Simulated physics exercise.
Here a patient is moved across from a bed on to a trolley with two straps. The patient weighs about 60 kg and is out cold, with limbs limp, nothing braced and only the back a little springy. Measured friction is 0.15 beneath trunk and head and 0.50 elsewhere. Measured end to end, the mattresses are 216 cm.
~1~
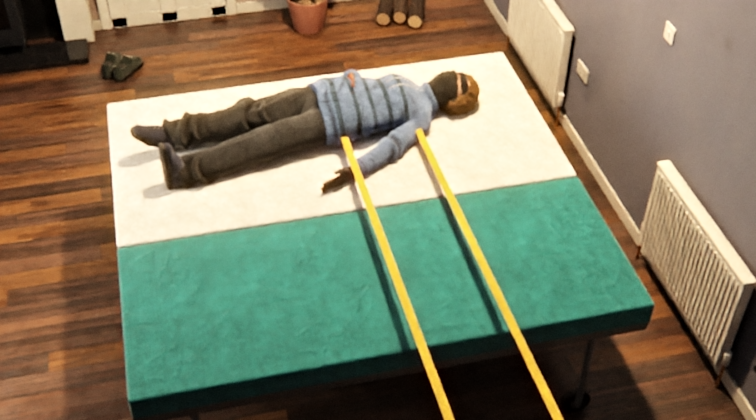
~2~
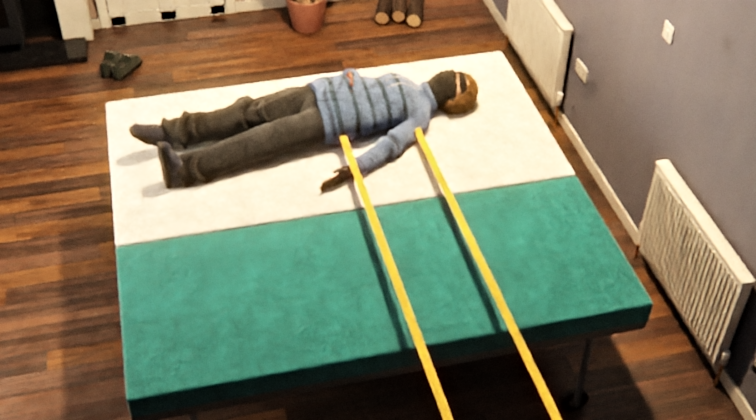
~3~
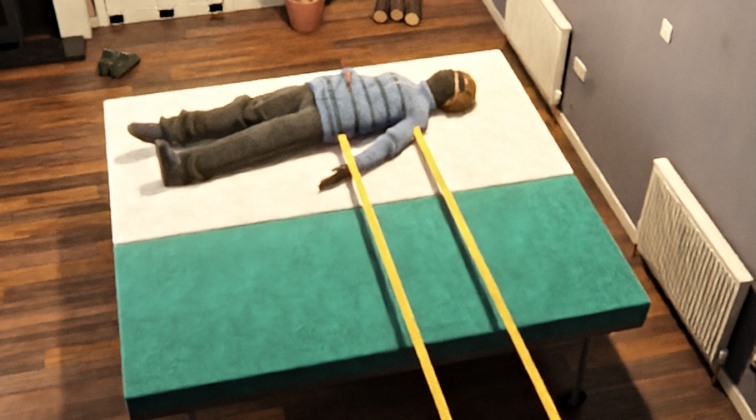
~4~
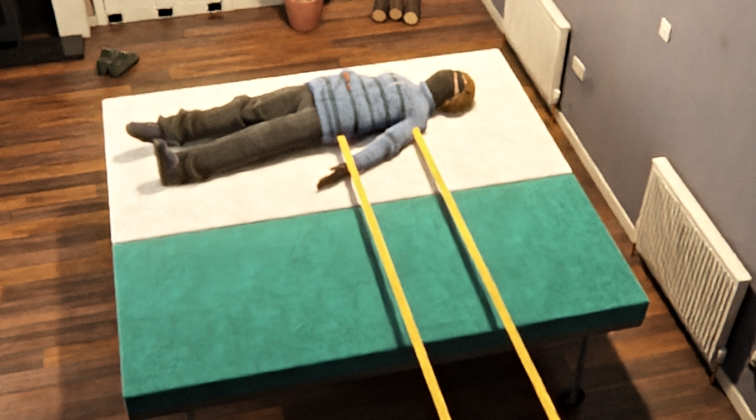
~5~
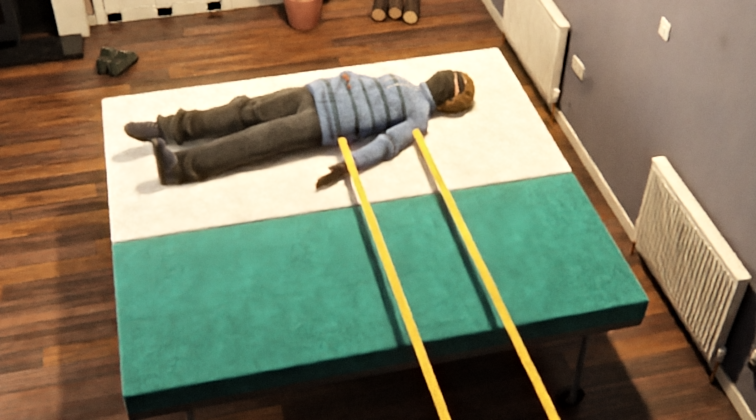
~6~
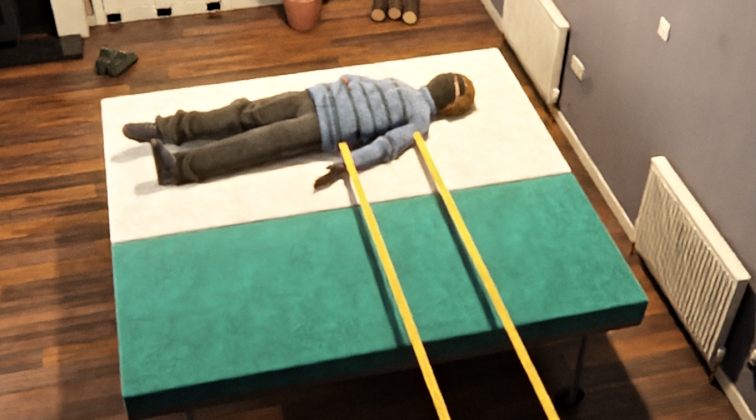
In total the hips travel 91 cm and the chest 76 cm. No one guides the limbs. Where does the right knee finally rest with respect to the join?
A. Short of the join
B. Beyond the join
Short of the join (A).
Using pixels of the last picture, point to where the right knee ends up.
In the last picture it sits at about pixel (283, 190).
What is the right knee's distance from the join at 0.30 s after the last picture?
Measured short of the mark: Approx. 56 cm.
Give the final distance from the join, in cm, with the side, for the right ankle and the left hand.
Right ankle 36 short, left hand 48 past.
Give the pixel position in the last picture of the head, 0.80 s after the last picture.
I'd put it somewhere around (465, 129).
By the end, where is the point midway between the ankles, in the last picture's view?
Estimated spot: About (204, 204).
Then, 0.30 s after the last picture the right knee is 57 cm short of the join, near (247, 125) in the last picture's view.
Then, 0.80 s after the last picture the right knee is 41 cm short of the join, near (256, 143) in the last picture's view; the left hand 7 cm past the join.
Then, 1.30 s after the last picture the right knee is 23 cm short of the join, near (272, 168) in the last picture's view.
When all is still, left hand crosses the join; right hand stops short of the join; left ankle crosses the join; right ankle stops short of the join; right knee stops short of the join.
